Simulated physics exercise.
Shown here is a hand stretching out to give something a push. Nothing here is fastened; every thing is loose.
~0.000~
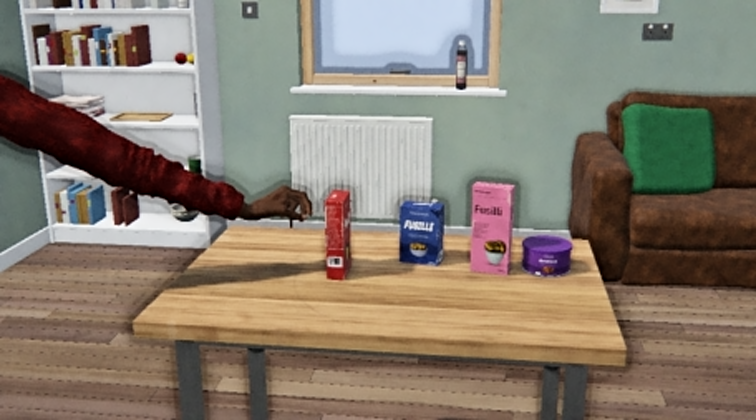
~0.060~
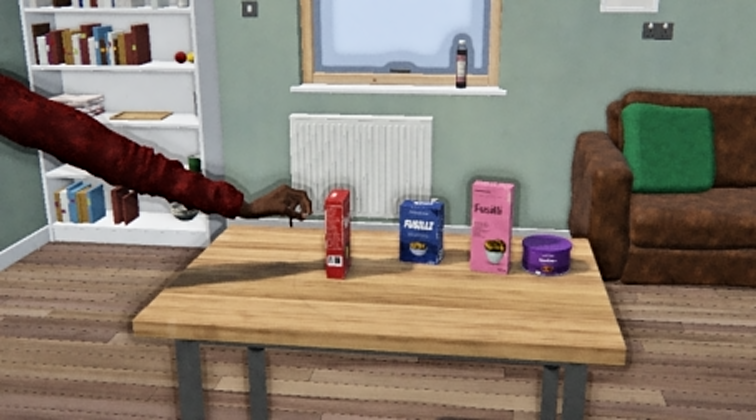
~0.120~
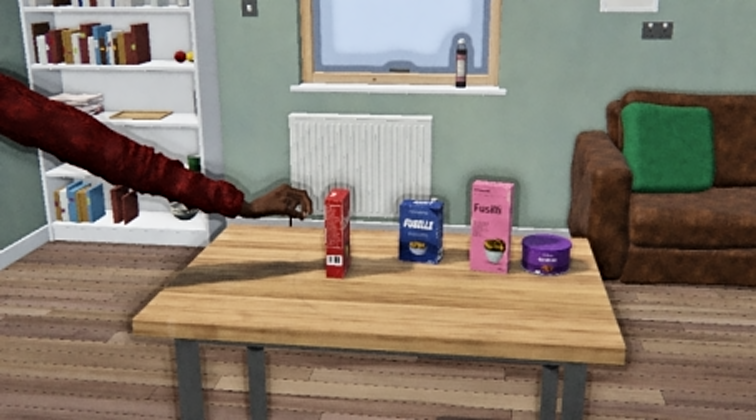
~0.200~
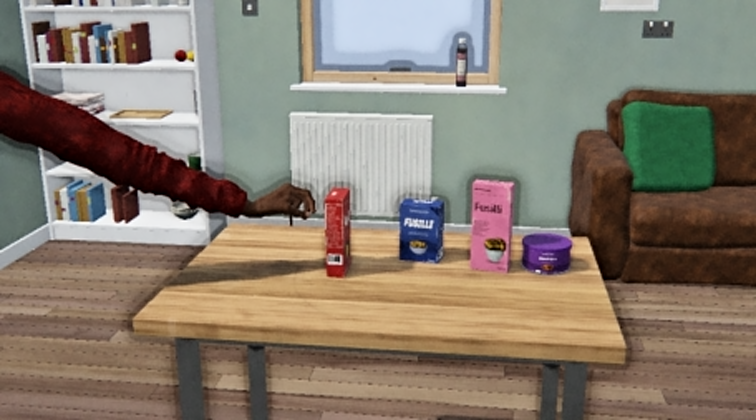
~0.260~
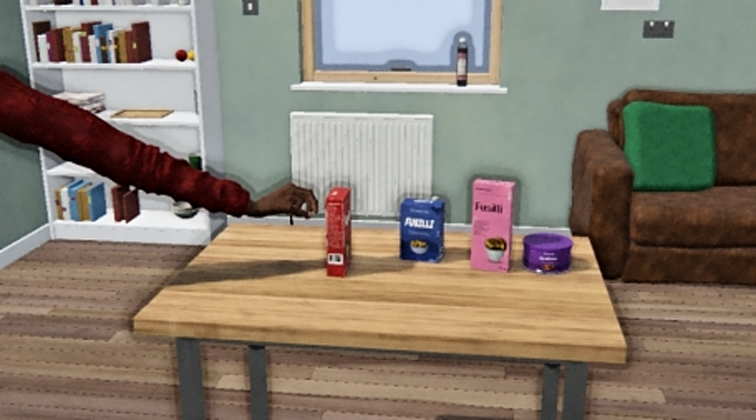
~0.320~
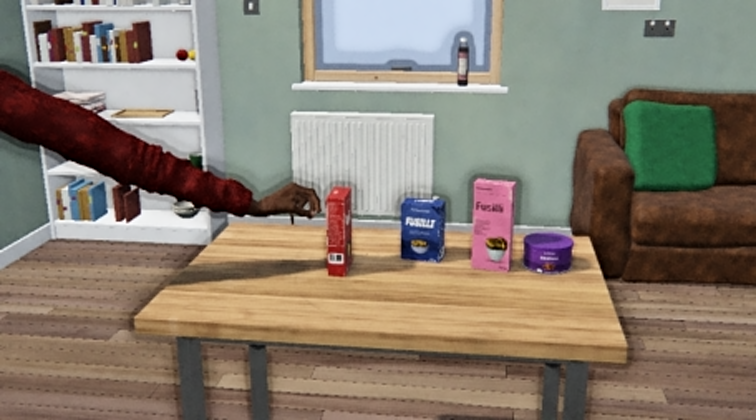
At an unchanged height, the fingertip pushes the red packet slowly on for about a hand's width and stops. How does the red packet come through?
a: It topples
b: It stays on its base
(a) It topples.
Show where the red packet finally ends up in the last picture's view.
Near (393, 263).
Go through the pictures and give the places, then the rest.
The first frame shows red packet (338, 235).
The second frame shows red packet (338, 234).
The third frame shows red packet (338, 233).
The fourth frame shows red packet (338, 232).
The fifth frame shows red packet (339, 232).
The sixth frame shows red packet (340, 231).
After 0.92 s, red packet tipped 8° from how it was near (346, 231).
After 1.42 s, red packet tipped 56° from how it was near (378, 243).
After 1.52 s, red packet on its side near (393, 263).
After 1.62 s, as before.
At rest (2.8 s), tipped over on the table, red packet. Seen from the same camera at the end, red packet near (393, 263).
